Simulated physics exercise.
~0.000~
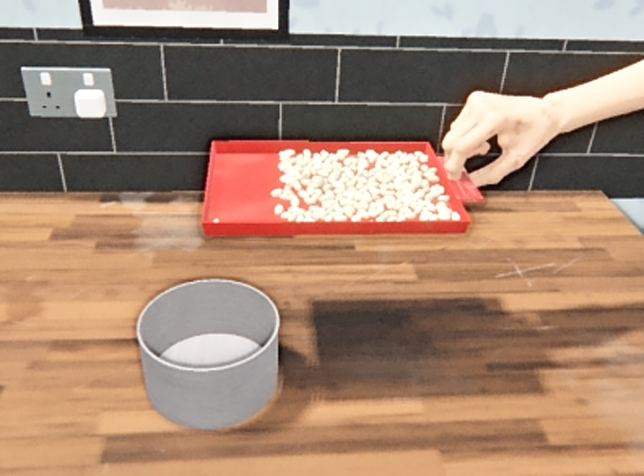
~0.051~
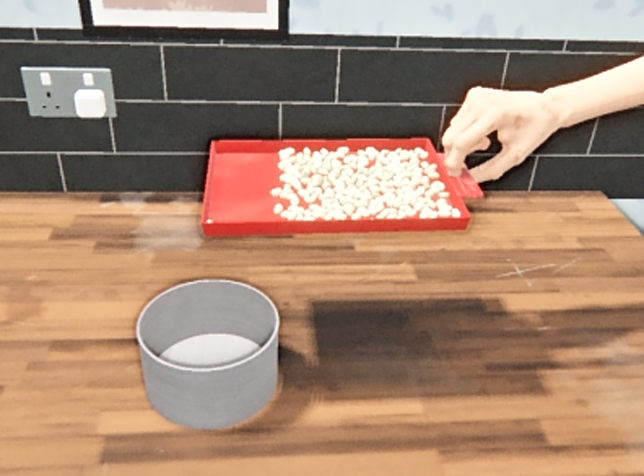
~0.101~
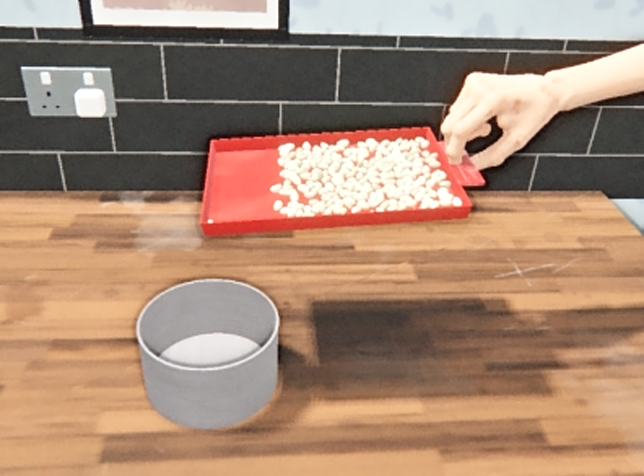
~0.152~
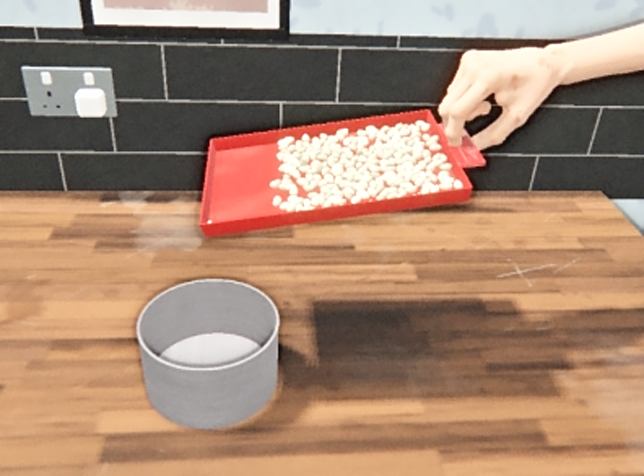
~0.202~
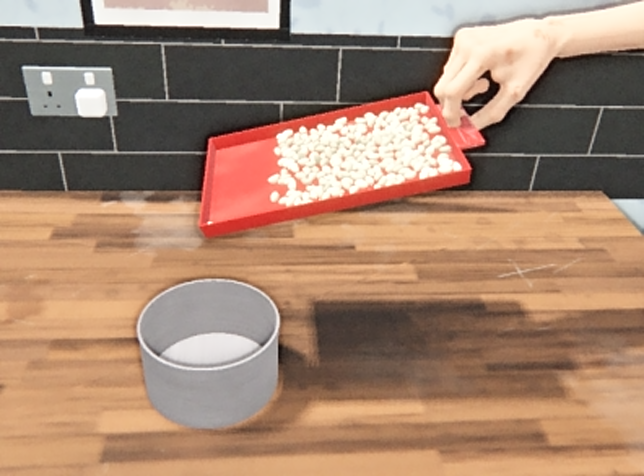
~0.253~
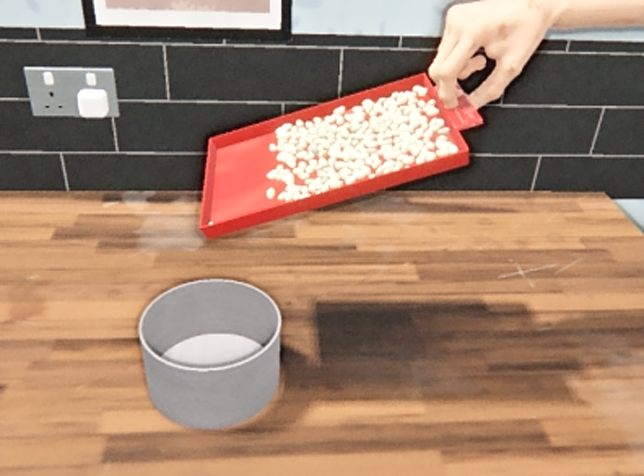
A hand raises the right end of a red tray of white beans above a counter.
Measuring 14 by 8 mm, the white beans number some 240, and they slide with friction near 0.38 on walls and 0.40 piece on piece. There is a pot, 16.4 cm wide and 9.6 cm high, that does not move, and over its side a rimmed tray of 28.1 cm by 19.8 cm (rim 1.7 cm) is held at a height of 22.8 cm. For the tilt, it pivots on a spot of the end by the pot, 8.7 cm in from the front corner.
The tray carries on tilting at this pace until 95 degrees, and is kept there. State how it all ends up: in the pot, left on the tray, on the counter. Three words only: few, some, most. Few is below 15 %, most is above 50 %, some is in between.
Pot - some, tray - few, counter - most.
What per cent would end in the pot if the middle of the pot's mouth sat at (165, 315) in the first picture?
Something like 70 per cent would settle in it.
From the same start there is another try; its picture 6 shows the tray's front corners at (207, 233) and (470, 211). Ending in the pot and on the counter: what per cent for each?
Split: Pot = 85, counter = 15.
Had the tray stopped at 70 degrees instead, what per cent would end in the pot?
That would be around 25 percent.
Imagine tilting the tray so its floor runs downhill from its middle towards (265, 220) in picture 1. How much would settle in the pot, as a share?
Roughly 100 percent of them.
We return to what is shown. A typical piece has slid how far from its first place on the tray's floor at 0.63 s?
Roughly 13 cm.
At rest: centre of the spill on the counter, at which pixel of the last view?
Middle of the spill at rest: Roughly (99, 346).
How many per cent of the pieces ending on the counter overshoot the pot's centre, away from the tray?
100 %.
Then, at 0.63 s, tilt 56 degrees; the tray holds 100 %, the pot 0 %.
Then, at 0.88 s, tilt 81 degrees; the tray holds 30 %, the pot 10 %.
After 1.23 s, tilt 95 degrees; the tray holds 5 %, the pot 35 %.
By 2.5 s all is still; pot 40 %, tray 0 %, counter 60 %.
